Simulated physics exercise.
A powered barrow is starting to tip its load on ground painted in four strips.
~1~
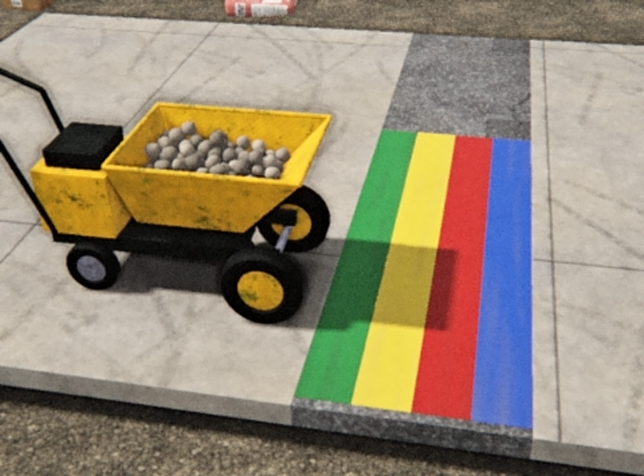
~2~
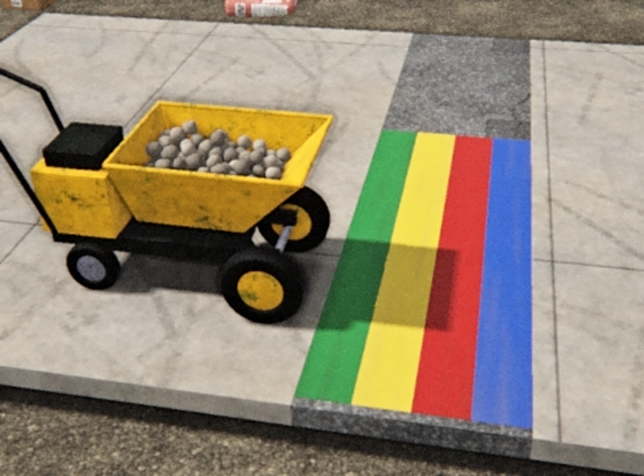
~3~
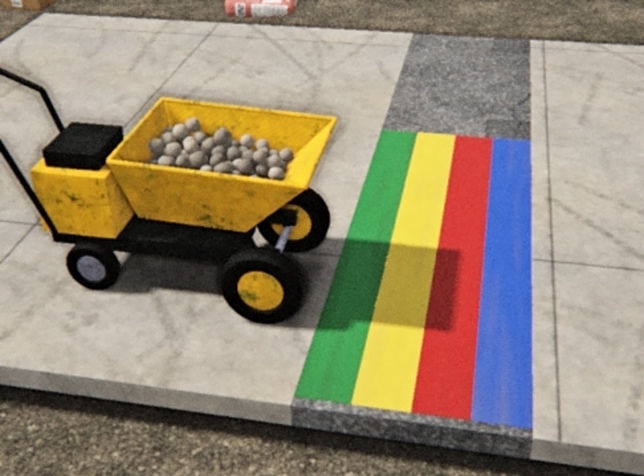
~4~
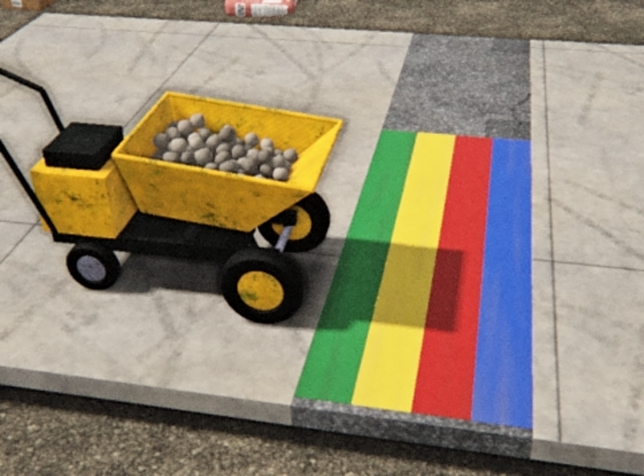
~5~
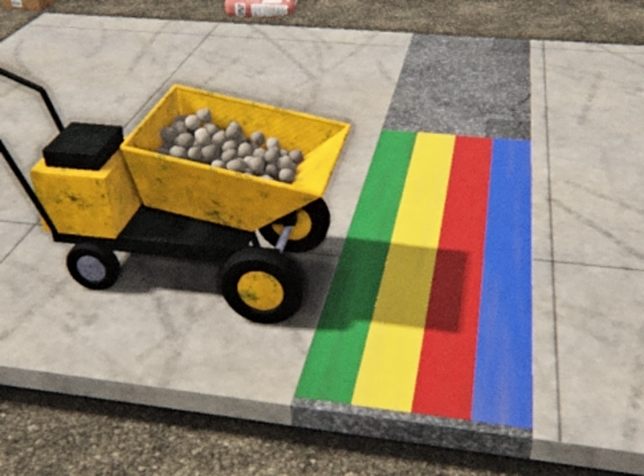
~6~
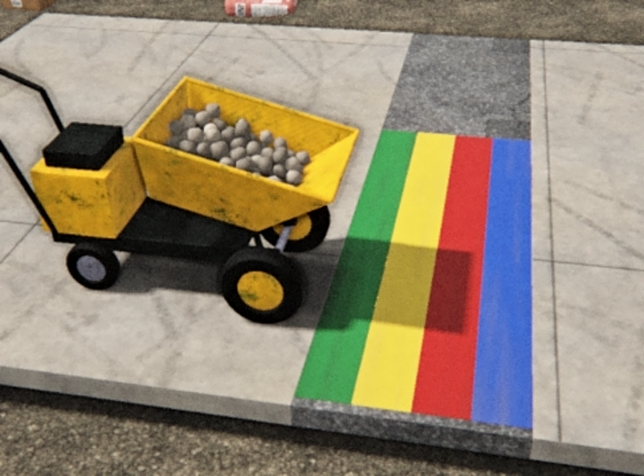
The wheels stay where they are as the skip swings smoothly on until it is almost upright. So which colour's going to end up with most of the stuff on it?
Most of it lands on red.
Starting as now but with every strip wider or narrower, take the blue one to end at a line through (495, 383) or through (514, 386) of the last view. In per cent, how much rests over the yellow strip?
The first gives around 10 %, the second around 10 %.
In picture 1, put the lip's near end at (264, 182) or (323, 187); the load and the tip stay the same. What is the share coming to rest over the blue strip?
Roughly 10 and 30 %.
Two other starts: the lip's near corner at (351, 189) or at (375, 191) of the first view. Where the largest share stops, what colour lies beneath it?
The first try: The blue one. The second: The strip in blue.
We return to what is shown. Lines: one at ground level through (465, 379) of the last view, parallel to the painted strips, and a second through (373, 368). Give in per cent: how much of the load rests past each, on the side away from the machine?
Near 30 % and 90 %.
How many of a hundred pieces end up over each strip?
The green strip gets close to 0, the yellow strip close to 20, the red strip close to 40 and the blue strip close to 15.
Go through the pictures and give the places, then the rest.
Lip of the skip at (299, 185), level; top of the load at (197, 162), river pebbles; green strip at (335, 358); yellow strip at (390, 365); red strip at (446, 372); blue strip at (503, 379), in the first frame.
Lip of the skip at (301, 185), level; top of the load at (198, 162), in the second frame.
Lip of the skip at (305, 187), tipped barely; top of the load at (192, 148), in the third frame.
Lip of the skip at (312, 190), tipped a little; top of the load at (190, 158), in the fourth frame.
Lip of the skip at (321, 195), tipped a little; top of the load at (182, 143), in the fifth frame.
Lip of the skip at (331, 201), tipped a little; top of the load at (203, 143); green strip at (335, 358); yellow strip at (390, 365); red strip at (446, 372); blue strip at (503, 379), in the sixth frame.
Soon after the last picture, skip tipped steeply; all in the skip.
A little later, skip tipped right over; about two thirds in the skip; a small part over the yellow strip; about a quarter over the red strip; a stray few over the blue strip; a stray few falling.
Later still, skip tipped right over; a small part in the skip; about a quarter over the yellow strip; about a third over the red strip; about a quarter over the blue strip; a small part off the paint.
At rest, skip tipped right over; a small part in the skip; none over the green strip; about a quarter over the yellow strip; about a third over the red strip; about a quarter over the blue strip; a small part off the paint.
